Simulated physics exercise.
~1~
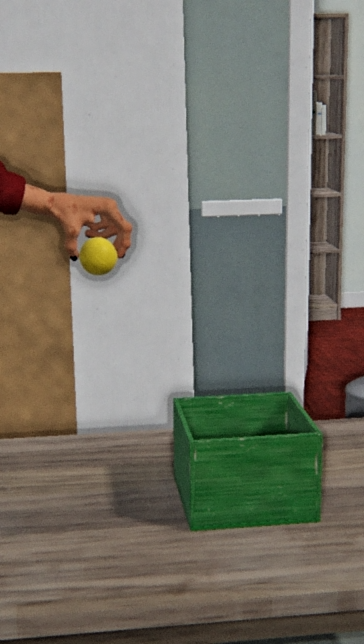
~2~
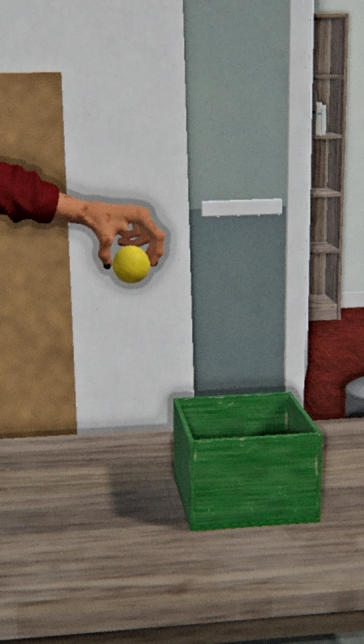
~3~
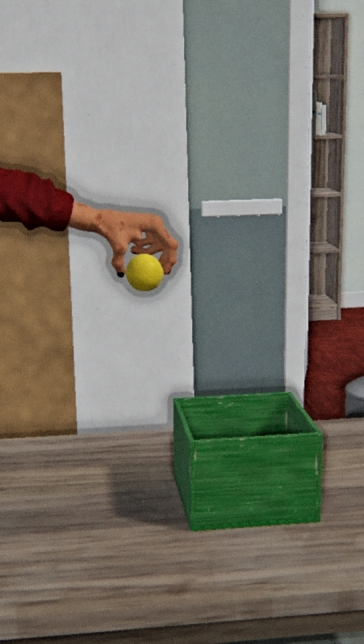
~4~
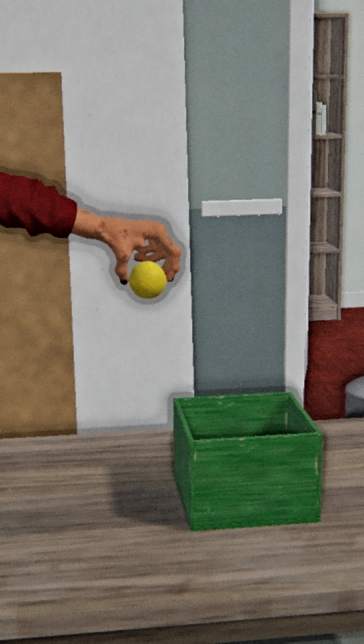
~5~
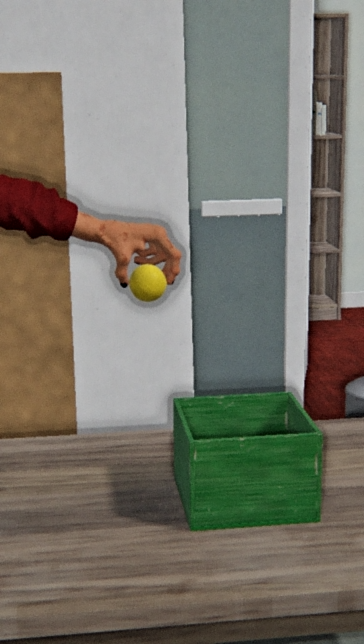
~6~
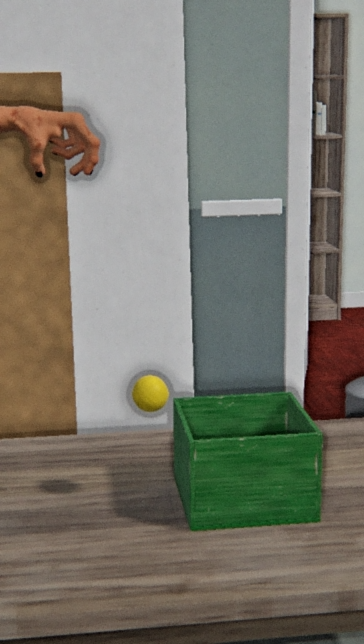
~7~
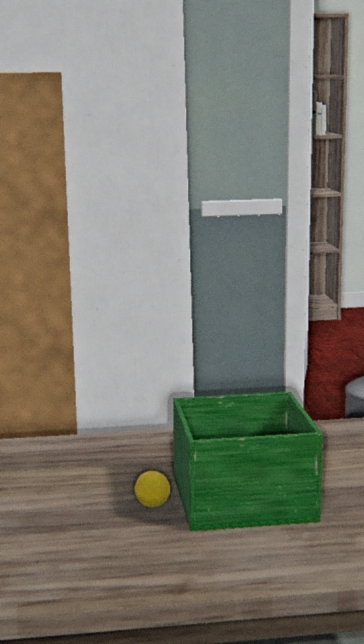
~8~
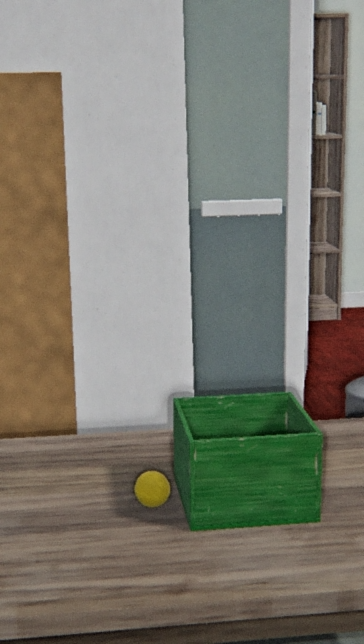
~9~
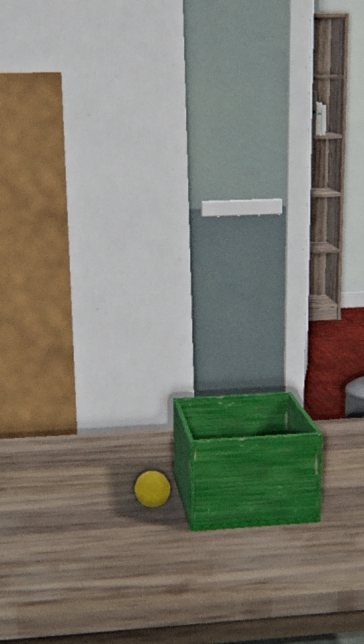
Hand holding a yellow lemon moves right, then lets go, the lemon dropping beside a green crate and resting outside it.
